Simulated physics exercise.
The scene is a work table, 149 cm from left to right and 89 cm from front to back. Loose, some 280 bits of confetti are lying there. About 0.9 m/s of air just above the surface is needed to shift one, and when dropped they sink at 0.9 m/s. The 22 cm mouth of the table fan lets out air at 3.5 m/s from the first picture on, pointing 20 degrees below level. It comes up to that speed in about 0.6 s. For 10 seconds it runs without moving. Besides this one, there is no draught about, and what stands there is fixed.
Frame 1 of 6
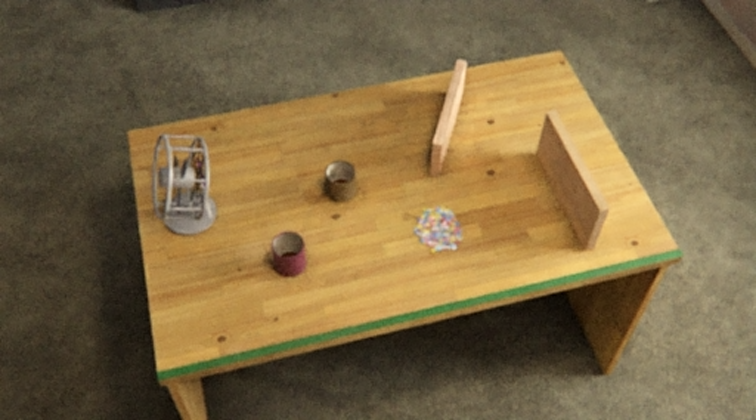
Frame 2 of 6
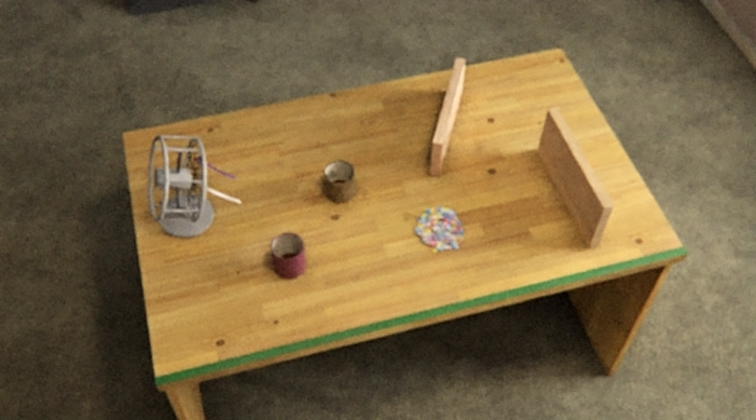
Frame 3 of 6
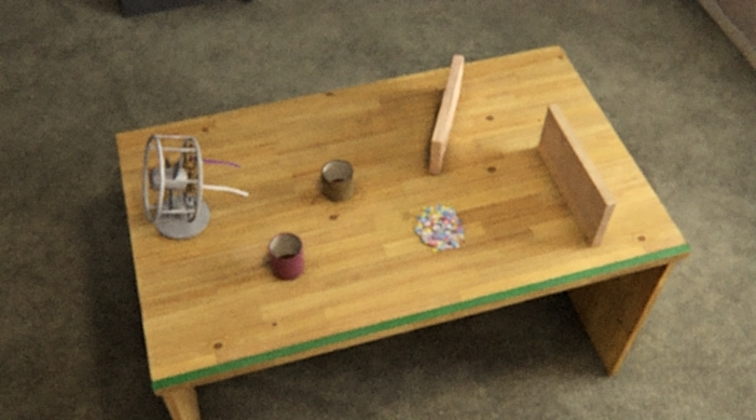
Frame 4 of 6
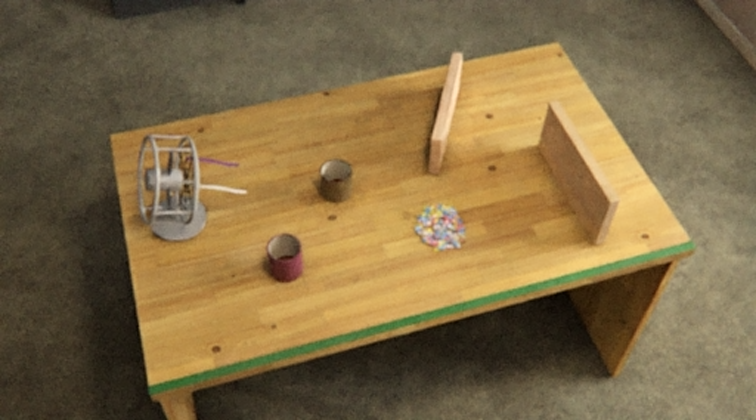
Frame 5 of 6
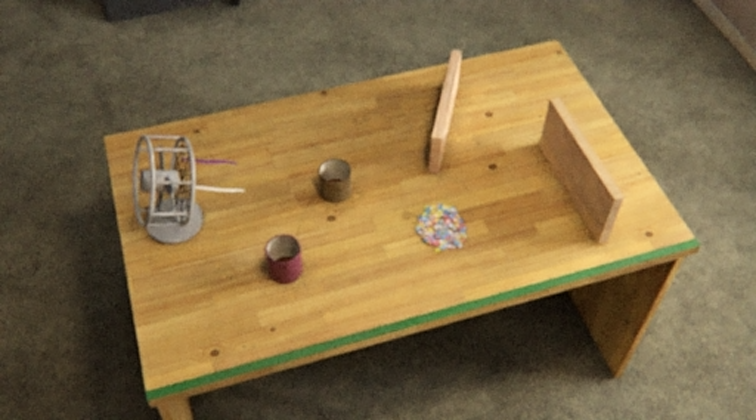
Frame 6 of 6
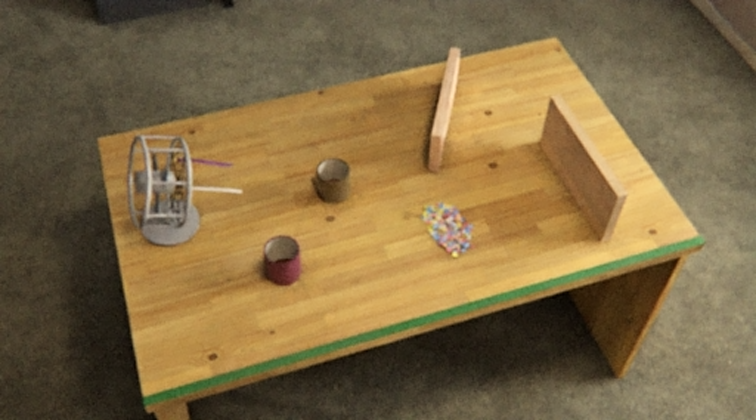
The footage shows a wooden table holding a small fan, two mugs, two upright boards and a patch of colourful confetti. Ribbons on the fan stream out to the right, then some confetti shifts slightly toward the table's green front edge.
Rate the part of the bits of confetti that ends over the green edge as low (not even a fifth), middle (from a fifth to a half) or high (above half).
High.
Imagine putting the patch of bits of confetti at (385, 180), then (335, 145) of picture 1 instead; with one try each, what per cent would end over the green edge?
It goes 60 % first, then 2 %.
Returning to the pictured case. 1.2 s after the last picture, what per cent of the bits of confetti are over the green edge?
100 %, roughly.
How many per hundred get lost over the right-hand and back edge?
Estimate: Right-hand ~ 0 %; back ~ 0 %.
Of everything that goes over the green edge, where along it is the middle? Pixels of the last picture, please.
I'd point to somewhere near (576, 281).
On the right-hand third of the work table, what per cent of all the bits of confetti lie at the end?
0 %.
Then, 1.2 s after the last picture the count stands so, 99 % are over the green edge.
Then, 2.4 s after the last picture the count stands so, 100 % are over the green edge.
Then, 4.7 s after the last picture the count stands so, 100 % are over the green edge.
Then, 9.2 s after the last picture, at the end, 100 % are over the green edge.
